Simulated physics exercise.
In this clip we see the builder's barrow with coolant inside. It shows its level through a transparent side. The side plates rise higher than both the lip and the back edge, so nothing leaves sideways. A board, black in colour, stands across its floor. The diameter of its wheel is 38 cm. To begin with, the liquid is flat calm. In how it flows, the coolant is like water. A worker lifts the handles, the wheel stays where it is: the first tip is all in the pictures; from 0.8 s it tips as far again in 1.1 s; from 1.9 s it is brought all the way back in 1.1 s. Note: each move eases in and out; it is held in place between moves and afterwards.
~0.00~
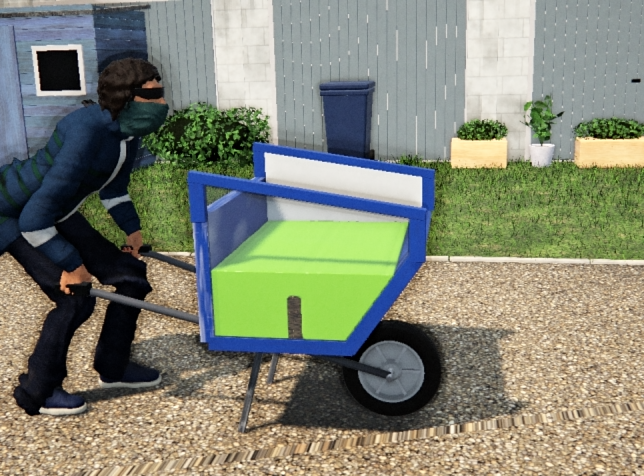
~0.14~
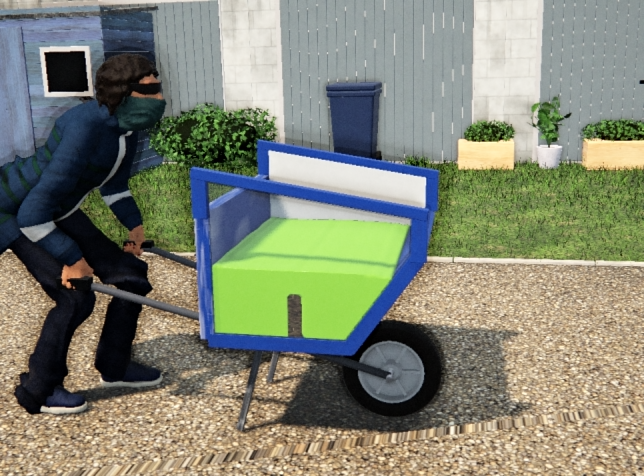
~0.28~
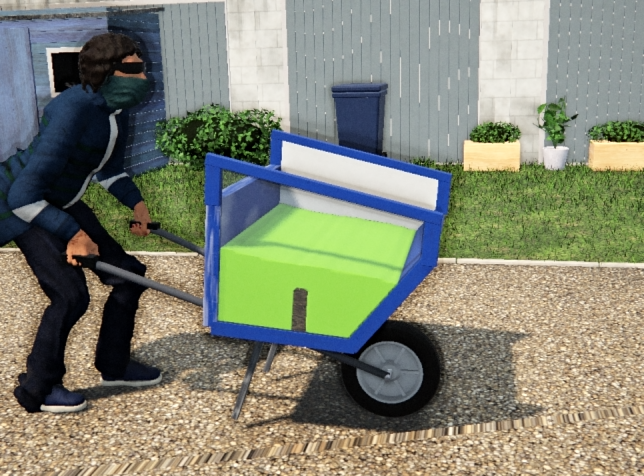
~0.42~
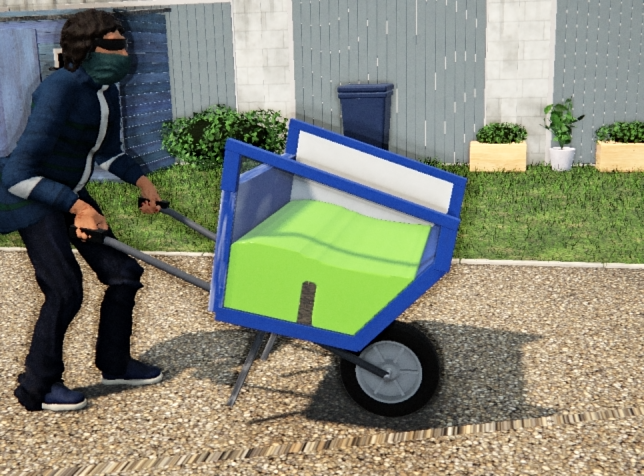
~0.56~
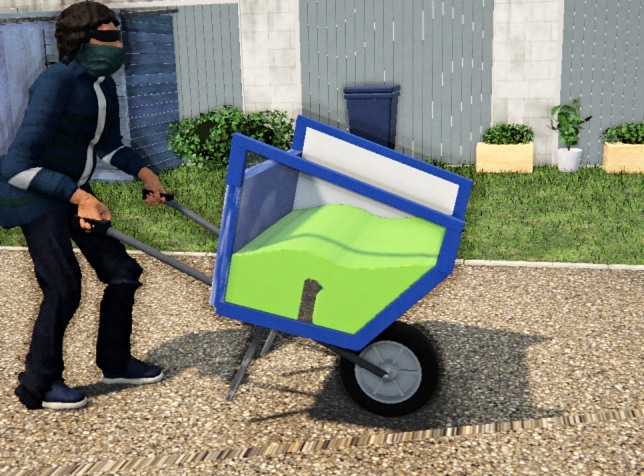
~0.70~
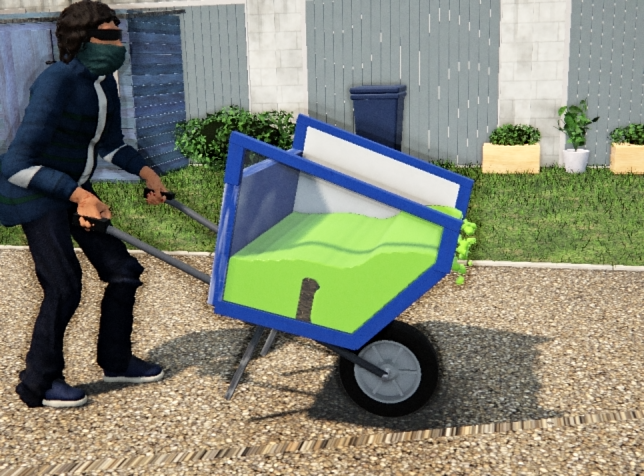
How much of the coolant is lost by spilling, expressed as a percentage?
It loses around 34 percent.
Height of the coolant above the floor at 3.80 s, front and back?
Some 16 cm in front and some 16 cm behind.
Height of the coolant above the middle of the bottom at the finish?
About 16 centimetres.
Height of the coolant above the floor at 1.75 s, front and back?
It reads roughly 22 cm up front and 10 cm at the back.
By 1.75 s the barrow is at 24° forwards, the surface stands 10 cm at the back and 22 cm at the front; 14 per cent is out, over the front.
By 2.80 s the surface stands 13 cm at the back and 20 cm at the front; 34 per cent is out, over the front.
By 3.80 s the surface stands 16 cm at the back and 16 cm at the front; 34 per cent is out, over the front.
By 5.89 s 34 per cent is out, over the front, 30 of 89 litres.
